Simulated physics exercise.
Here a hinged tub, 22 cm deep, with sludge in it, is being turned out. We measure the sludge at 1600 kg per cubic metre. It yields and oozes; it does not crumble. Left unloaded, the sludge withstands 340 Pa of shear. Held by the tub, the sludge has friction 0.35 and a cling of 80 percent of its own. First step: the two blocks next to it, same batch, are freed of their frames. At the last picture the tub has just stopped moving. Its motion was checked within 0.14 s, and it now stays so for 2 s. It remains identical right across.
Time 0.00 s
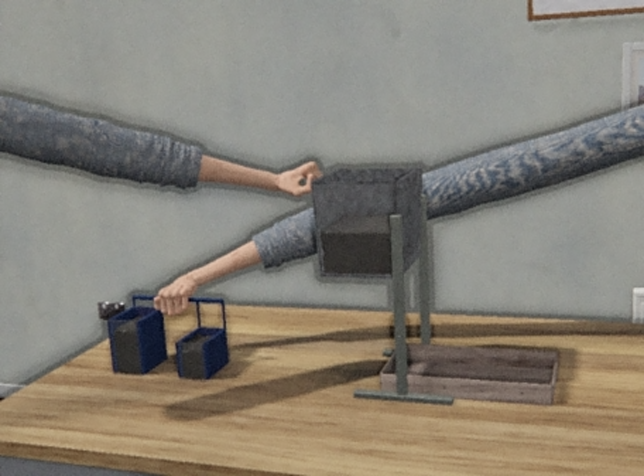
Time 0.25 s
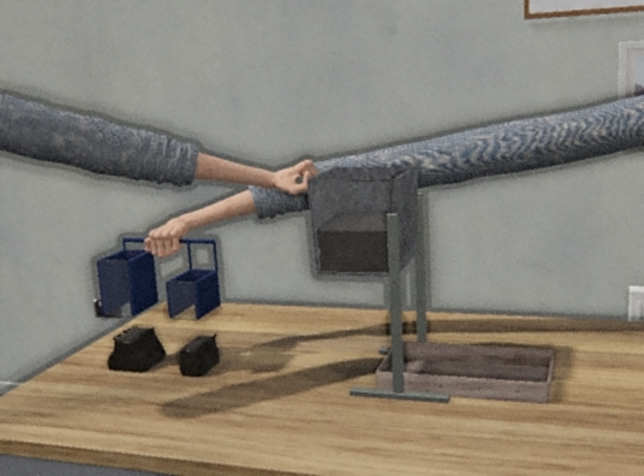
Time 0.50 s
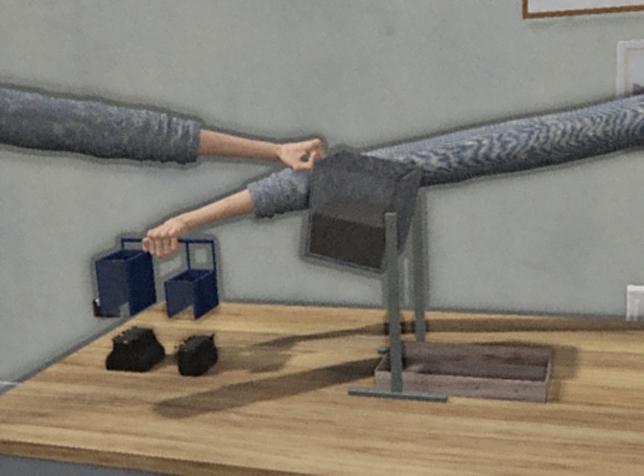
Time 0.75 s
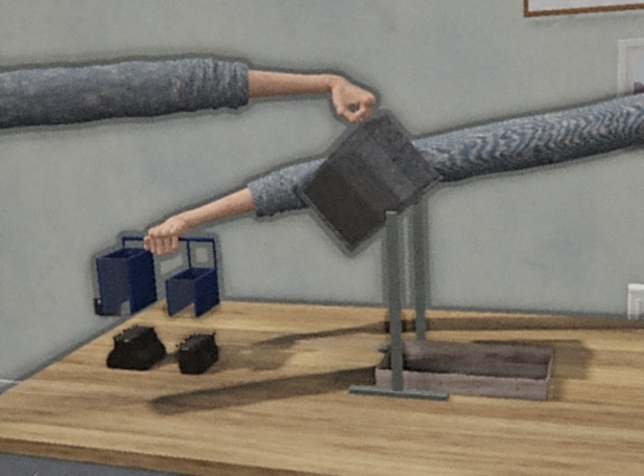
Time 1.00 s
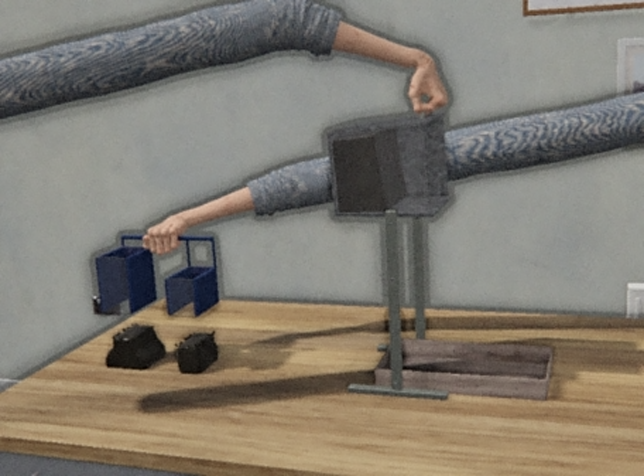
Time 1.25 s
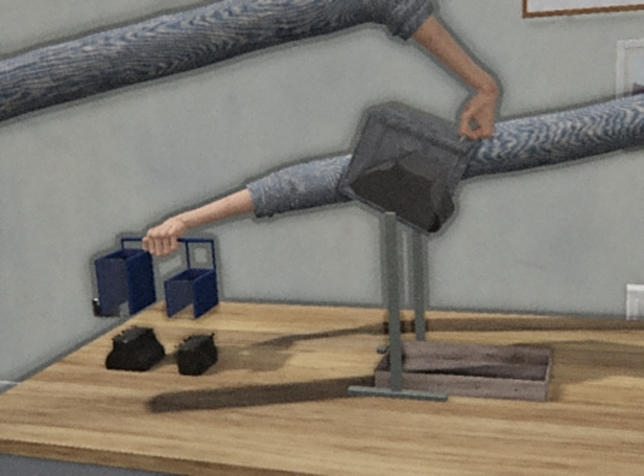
Two blue holders rose in a hand's grip, leaving two dark lumps on the table, then another hand turned the grey tub over rightward on its stand, with dark sludge inside it.
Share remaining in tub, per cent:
Near 0 percent.
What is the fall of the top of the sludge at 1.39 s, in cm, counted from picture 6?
Roughly 5 cm.
After 1.39 s, the tub is at 115 degrees and holds 51 %.
After 1.56 s, the tub is at 115 degrees and holds 2 %.
After 1.73 s, the tub is at 115 degrees and holds 0 %.
After 1.90 s, the tub is at 115 degrees and holds 0 %.
After 3.25 s, at the end, the tub is at 115 degrees and holds 0 %.
